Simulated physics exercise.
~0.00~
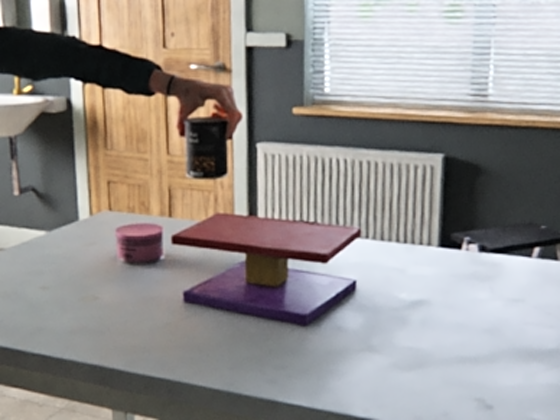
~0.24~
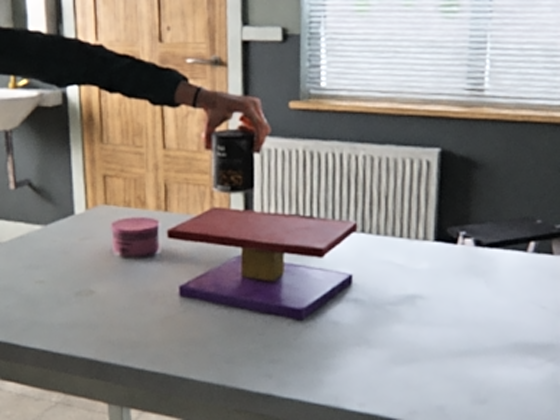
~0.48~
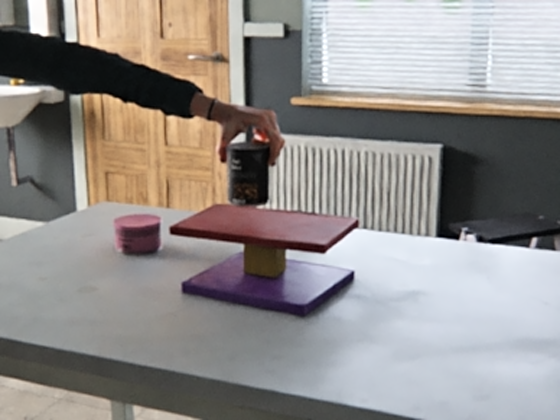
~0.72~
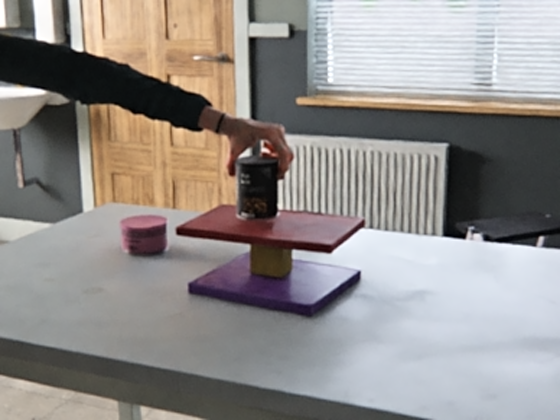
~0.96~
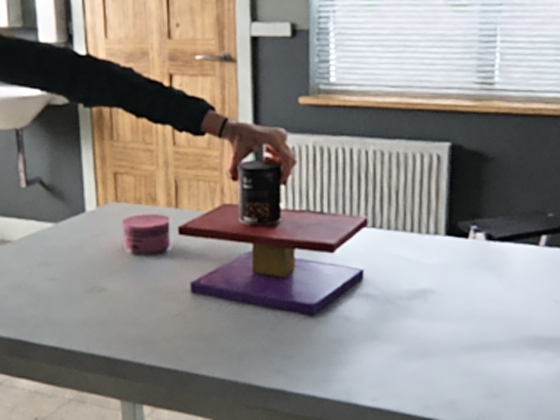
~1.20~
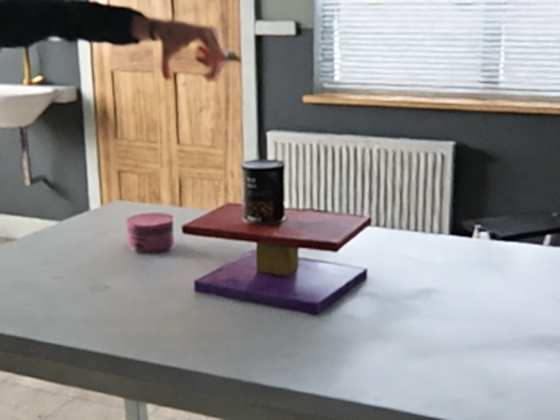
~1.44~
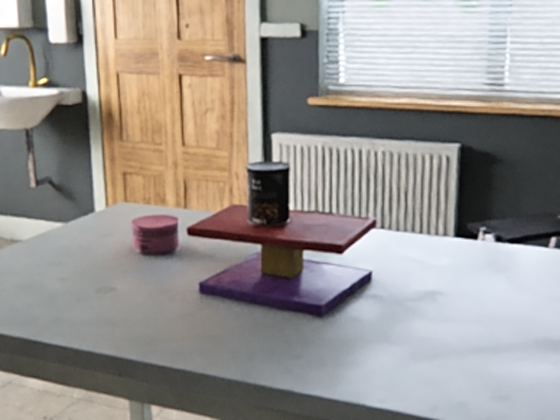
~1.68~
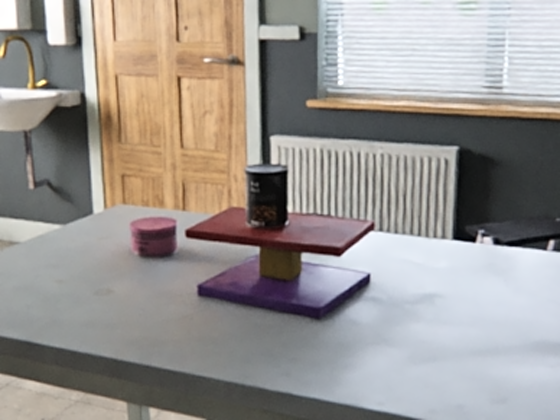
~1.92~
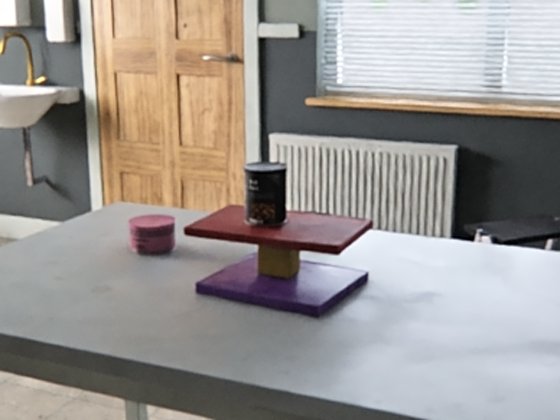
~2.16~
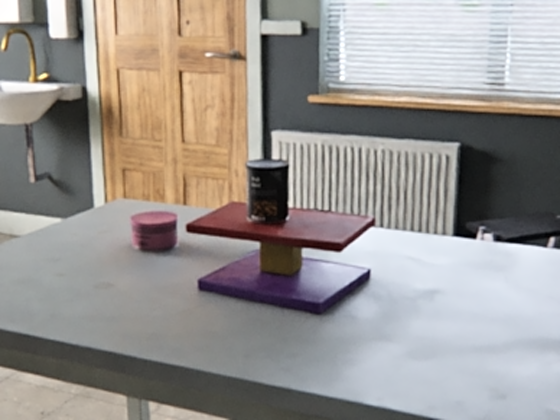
The video shows a hand lowering a black tin onto a red tray that rests on a yellow block and a purple tray, beside a pink tub on a table. The hand lets go and withdraws, and the stack stays standing with the tin upright on top.
